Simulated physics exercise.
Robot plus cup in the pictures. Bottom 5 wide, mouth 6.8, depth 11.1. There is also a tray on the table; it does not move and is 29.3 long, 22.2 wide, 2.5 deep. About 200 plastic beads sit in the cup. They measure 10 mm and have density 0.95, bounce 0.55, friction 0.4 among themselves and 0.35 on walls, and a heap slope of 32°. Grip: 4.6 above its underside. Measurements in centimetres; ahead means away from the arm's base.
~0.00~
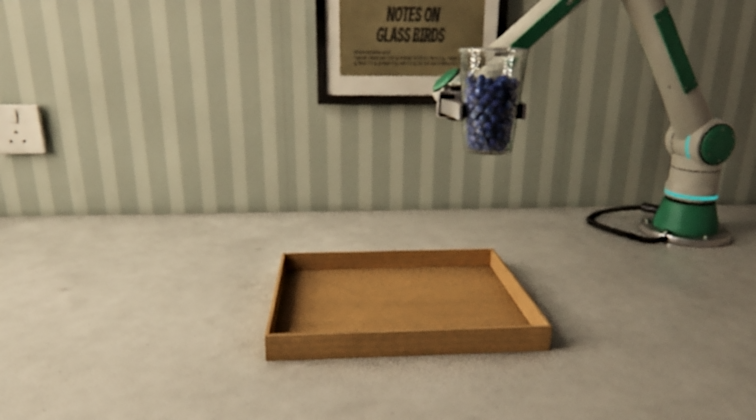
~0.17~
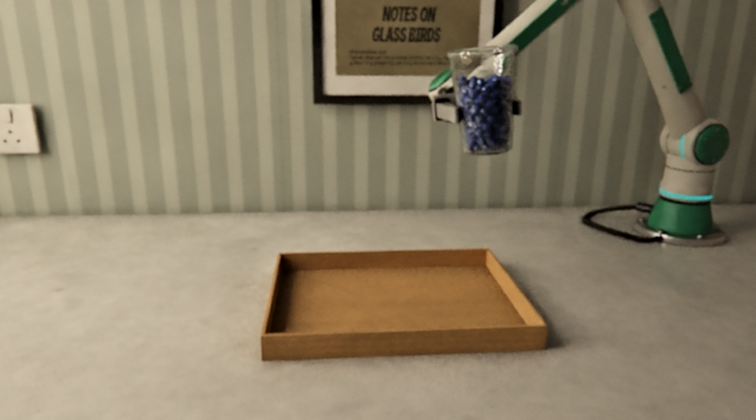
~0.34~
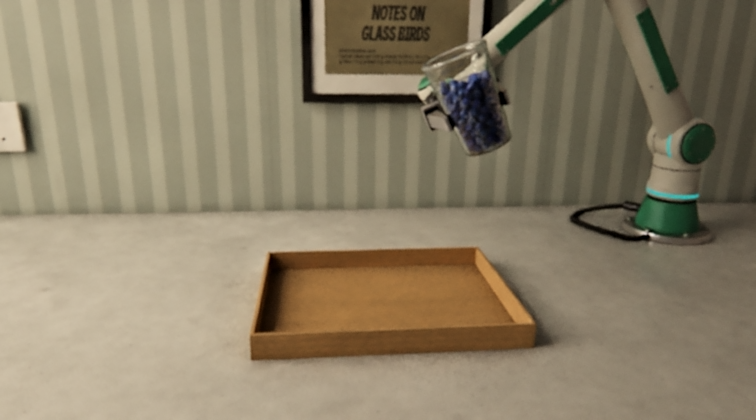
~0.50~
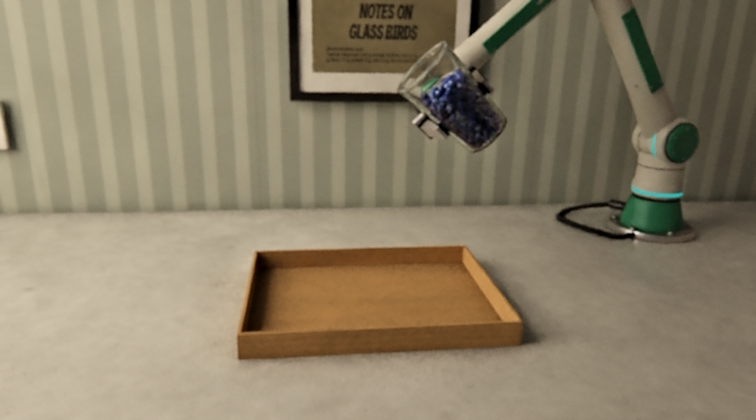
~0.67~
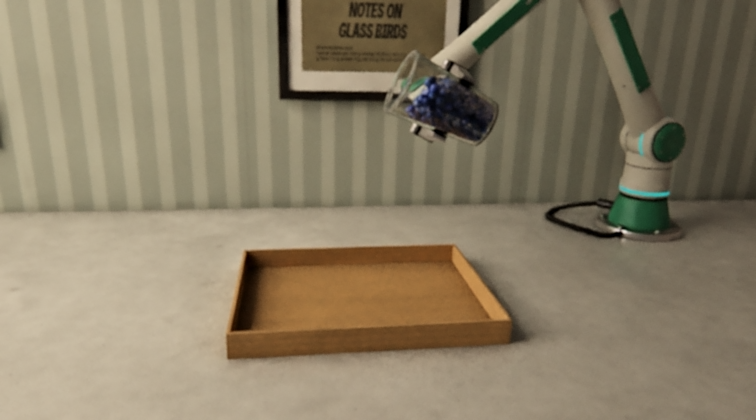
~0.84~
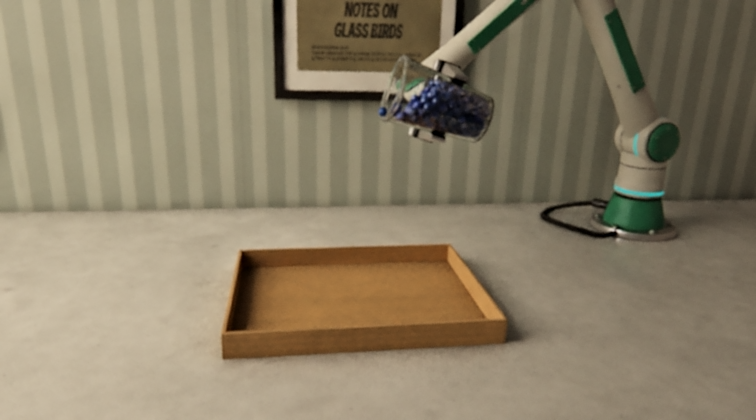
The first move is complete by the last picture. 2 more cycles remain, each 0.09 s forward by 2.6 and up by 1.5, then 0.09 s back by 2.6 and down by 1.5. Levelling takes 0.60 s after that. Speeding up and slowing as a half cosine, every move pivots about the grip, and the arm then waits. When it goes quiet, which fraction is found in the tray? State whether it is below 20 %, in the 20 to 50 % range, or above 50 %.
It is in the 20 to 50 % range.
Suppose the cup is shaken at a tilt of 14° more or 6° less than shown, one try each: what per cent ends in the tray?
Roughly 80 per cent on the first try and 25 per cent on the second.
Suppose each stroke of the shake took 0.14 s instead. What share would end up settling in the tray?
I'd expect close to 20 per cent then.
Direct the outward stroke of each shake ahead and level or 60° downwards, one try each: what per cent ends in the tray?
Near 30 and 5 percent respectively.
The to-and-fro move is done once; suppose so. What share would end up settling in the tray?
That change gives some 35 percent.
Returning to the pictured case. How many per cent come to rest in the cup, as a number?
Near 50 in a hundred.
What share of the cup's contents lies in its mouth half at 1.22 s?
Around 65 in a hundred.
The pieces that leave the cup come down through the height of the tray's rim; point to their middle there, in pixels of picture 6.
Roughly at (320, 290).
By 1.22 s, tilted 72° forward, highest piece 25 above the table; 110 in the cup, 58 in the tray, 34 in flight or on a rim.
By 1.61 s, tilted 17° forward, highest piece 27 above the table; 106 in the cup, 86 in the tray, 8 on the table or floor, 2 in flight or on a rim.
By 2.00 s, level, highest piece 26 above the table; 106 in the cup, 86 in the tray, 10 on the table or floor.
By 3.05 s, level, highest piece 26 above the table; 106 in the cup, 86 in the tray, 10 on the table or floor.
Final count, 106 in the cup, 86 in the tray, 10 on the table or floor. That is 43 % in the tray.
